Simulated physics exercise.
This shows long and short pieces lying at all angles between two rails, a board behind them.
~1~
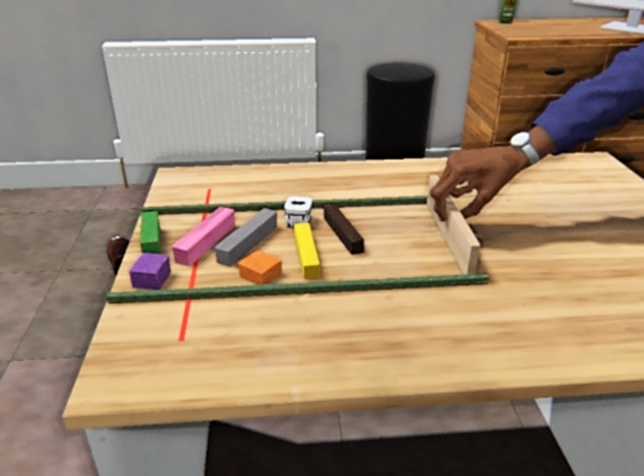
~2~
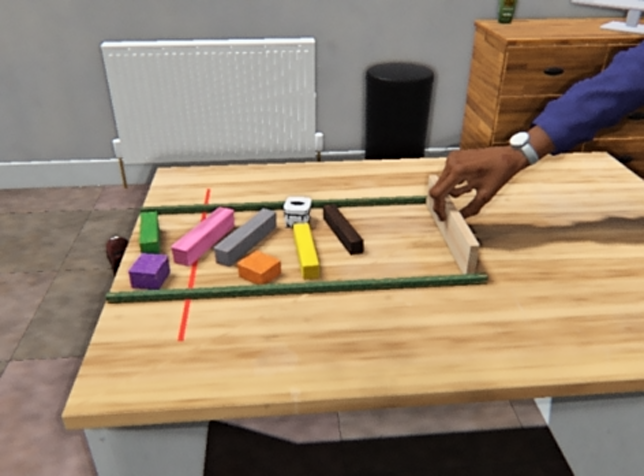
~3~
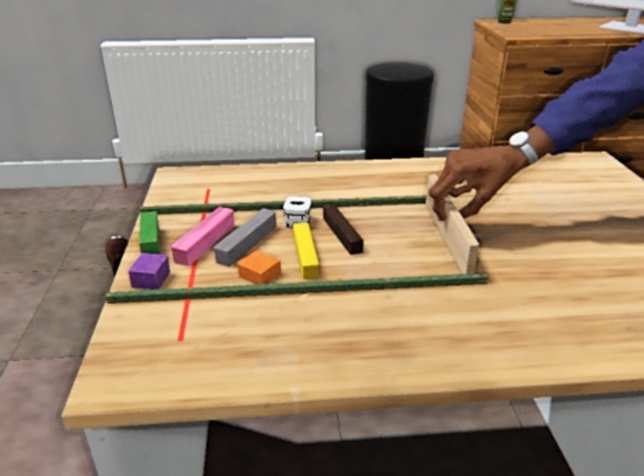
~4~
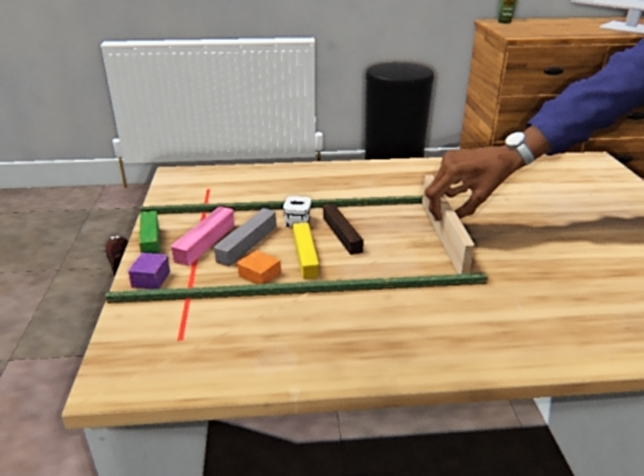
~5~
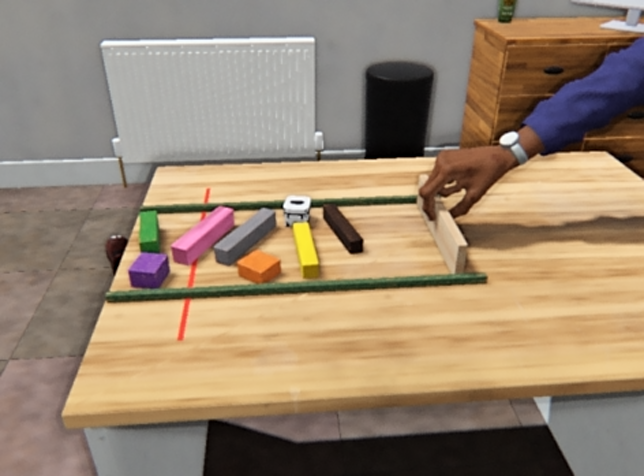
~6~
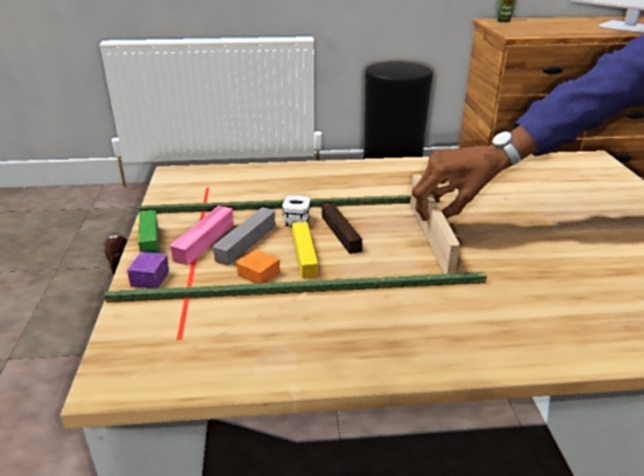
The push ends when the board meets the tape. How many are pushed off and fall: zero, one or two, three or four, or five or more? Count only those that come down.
As it turns out, the number that fall off is one or two.
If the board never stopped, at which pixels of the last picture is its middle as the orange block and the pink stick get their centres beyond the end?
About (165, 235), and (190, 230) for the other.
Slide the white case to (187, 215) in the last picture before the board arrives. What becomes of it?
It remains up.
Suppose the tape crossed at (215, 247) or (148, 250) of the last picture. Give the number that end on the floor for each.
Down on the floor: 0 and 6.
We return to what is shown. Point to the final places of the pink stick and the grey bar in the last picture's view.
The pink stick at (134, 238), the grey bar at (153, 241).
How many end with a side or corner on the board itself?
That makes 1.
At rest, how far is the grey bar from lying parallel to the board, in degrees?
Roughly 10° out of line.
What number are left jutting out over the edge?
Overhanging: 2.
Soon after, none off yet; green bar at rest near (149, 234); purple block at rest near (149, 270); pink stick at rest near (204, 234).
After that, none off yet; green bar at rest near (149, 234); purple block at rest near (149, 270); pink stick displaced a little near (194, 234).
In the end, the number that fall off is one or two; gone, green bar.
